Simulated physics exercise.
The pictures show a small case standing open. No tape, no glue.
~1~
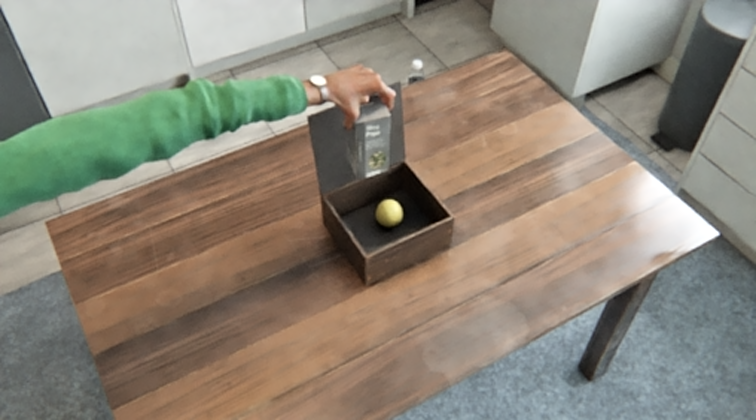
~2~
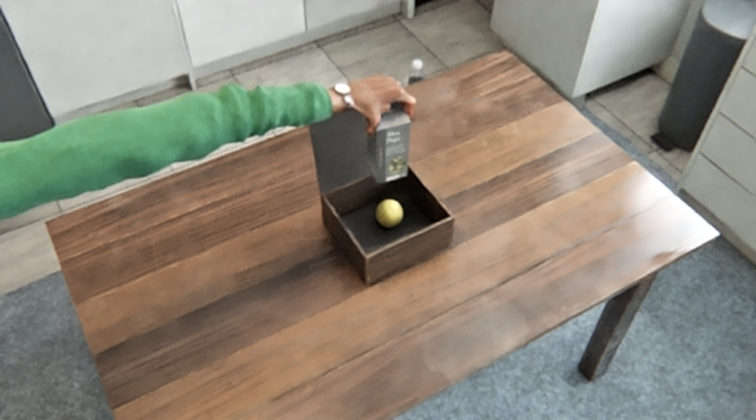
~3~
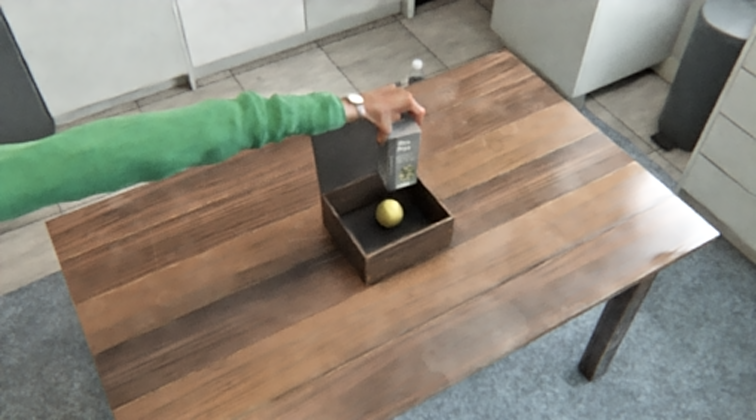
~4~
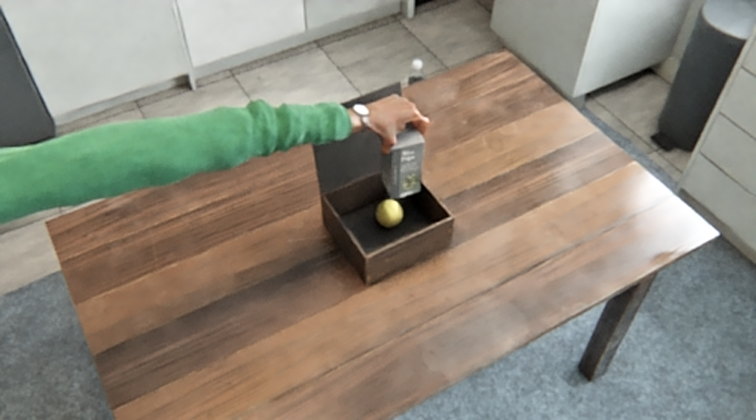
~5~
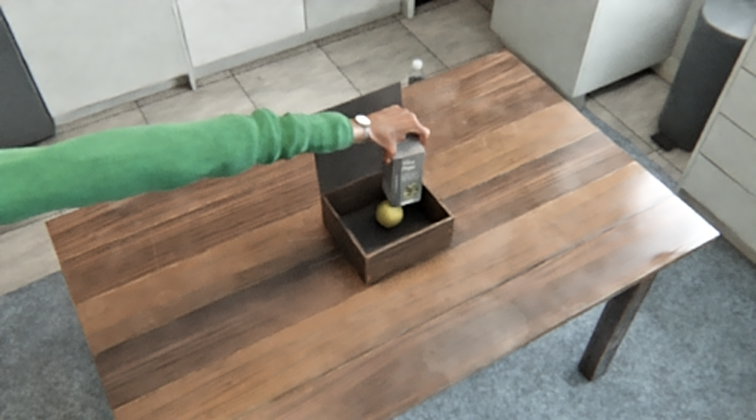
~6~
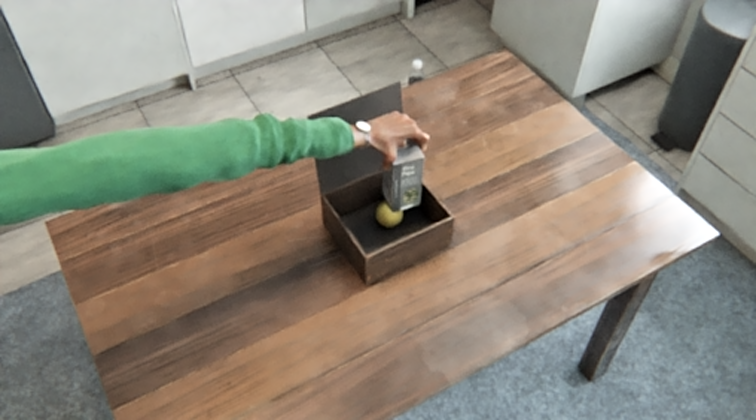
A grey carton, gripped from above by a hand in a green sleeve, starts over the back of a small open case holding a yellow lemon. The hand lowers it a short way, shifting slightly right, until the carton is down inside the case, just behind the lemon, still under the hand.
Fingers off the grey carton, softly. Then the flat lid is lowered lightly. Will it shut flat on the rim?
The lid stays ajar.
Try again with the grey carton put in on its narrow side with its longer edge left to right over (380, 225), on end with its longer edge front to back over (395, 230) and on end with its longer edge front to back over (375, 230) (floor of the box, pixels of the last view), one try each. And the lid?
First, it will not close; second, it is held up; third, it is held up.
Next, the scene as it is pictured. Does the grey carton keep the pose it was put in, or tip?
The grey carton tips.
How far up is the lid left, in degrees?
About 50°.
Then, 0.50 s on from there, grey carton turned 41° from how it was put near (400, 197); yellow lemon shifted about its own width.
Then, 1.40 s on from there, lid 75° above the rim; grey carton turned 42° from how it was put near (400, 197); yellow lemon shifted about its own width.
In the end, lid 50° above the rim; toppled in the box, grey carton; moved from the start, yellow lemon. At the end, from the last picture's camera, grey carton near (401, 199).
